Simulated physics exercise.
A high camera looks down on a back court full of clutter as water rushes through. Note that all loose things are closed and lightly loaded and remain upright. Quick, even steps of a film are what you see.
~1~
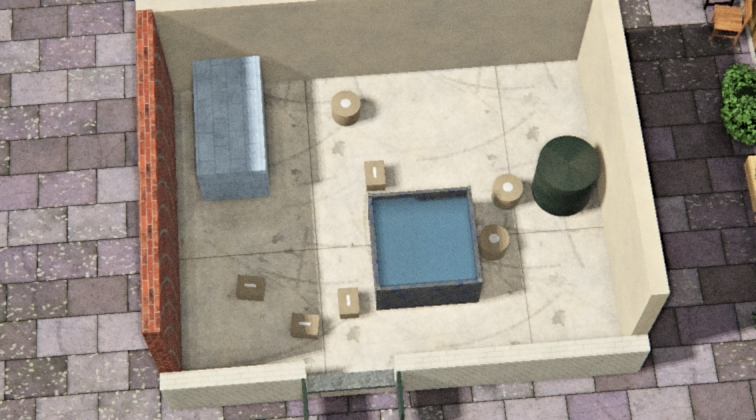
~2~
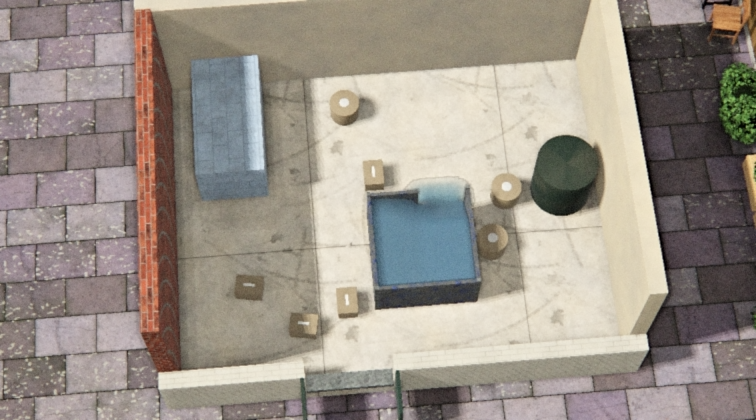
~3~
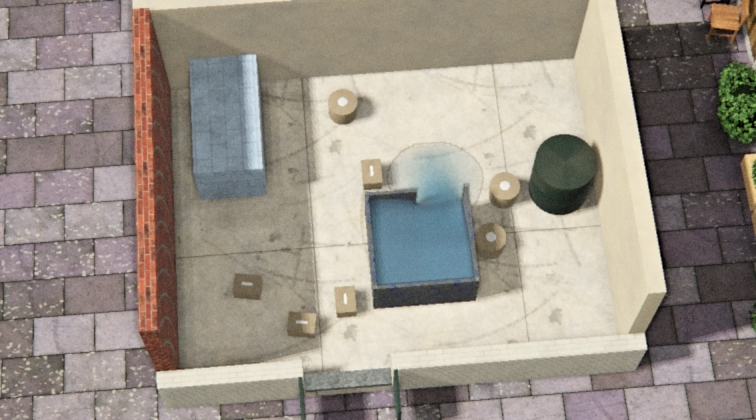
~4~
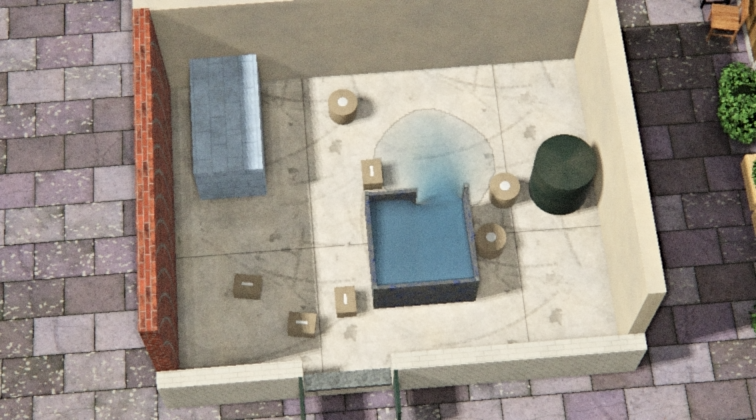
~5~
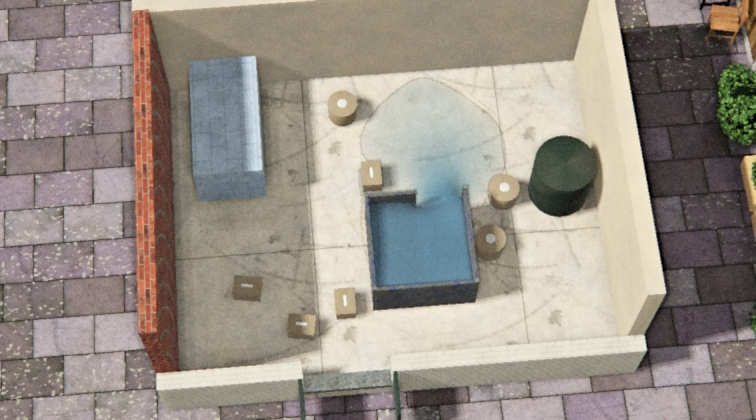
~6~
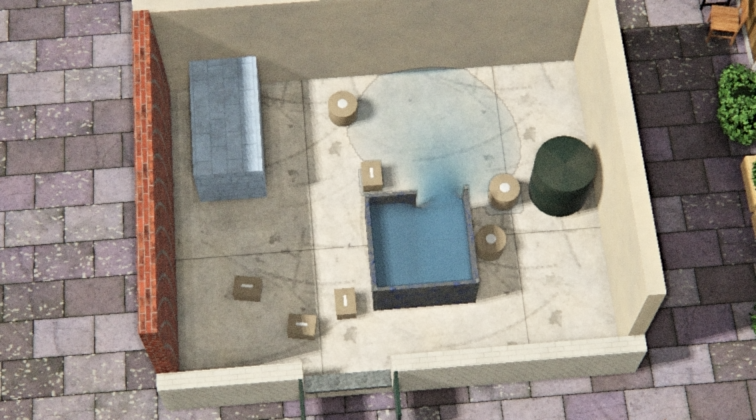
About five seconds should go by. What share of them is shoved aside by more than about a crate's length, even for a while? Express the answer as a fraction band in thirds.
Fraction band: Less than 1/3.
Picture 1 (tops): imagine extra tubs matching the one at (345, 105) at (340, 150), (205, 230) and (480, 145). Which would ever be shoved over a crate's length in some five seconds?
Copy by copy, in order: Largely stays, largely stays, relocated.
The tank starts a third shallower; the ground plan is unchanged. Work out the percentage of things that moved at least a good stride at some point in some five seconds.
Around 0 in a hundred.
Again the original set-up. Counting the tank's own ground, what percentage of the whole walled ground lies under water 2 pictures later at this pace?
30 in a hundred, roughly.
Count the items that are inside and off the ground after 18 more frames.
Exactly 0 of them.
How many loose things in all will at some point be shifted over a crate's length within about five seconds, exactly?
Count: 1.
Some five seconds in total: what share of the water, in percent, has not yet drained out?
100 %.
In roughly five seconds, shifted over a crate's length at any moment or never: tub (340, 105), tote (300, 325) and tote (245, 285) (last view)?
In that order: That far or more, less than that, not that far.
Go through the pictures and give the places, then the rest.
The first picture shows a tub at (346, 103), on the bottom; a tote at (305, 324), on the bottom; 0 of 7 have shifted.
The second picture shows a tub at (344, 103), on the bottom; a tote at (303, 323), on the bottom; 0 of 7 have shifted.
The third picture shows a tub at (343, 102), on the bottom; a tote at (302, 322) rests on the ground; 0 of 7 have shifted.
The fourth picture shows a tub at (343, 102), on the bottom; a tote at (302, 322) rests on the ground; 0 of 7 have shifted.
The fifth picture shows a tub at (342, 104) rests on the ground; a tote at (301, 324) rests on the ground; 0 of 7 have shifted.
The sixth picture shows a tub at (342, 104), on the bottom; a tote at (302, 324) rests on the ground; 0 of 7 have shifted.
A moment on, 0 of 7 are well off their spots; 0 afloat.
Next, 0 of 7 are well off their spots; 0 afloat.
Later, 1 of 7 are well off their spots; 0 afloat.
In the end, 1 of 7 are well off their spots, and 1 have been at some point; 0 afloat.
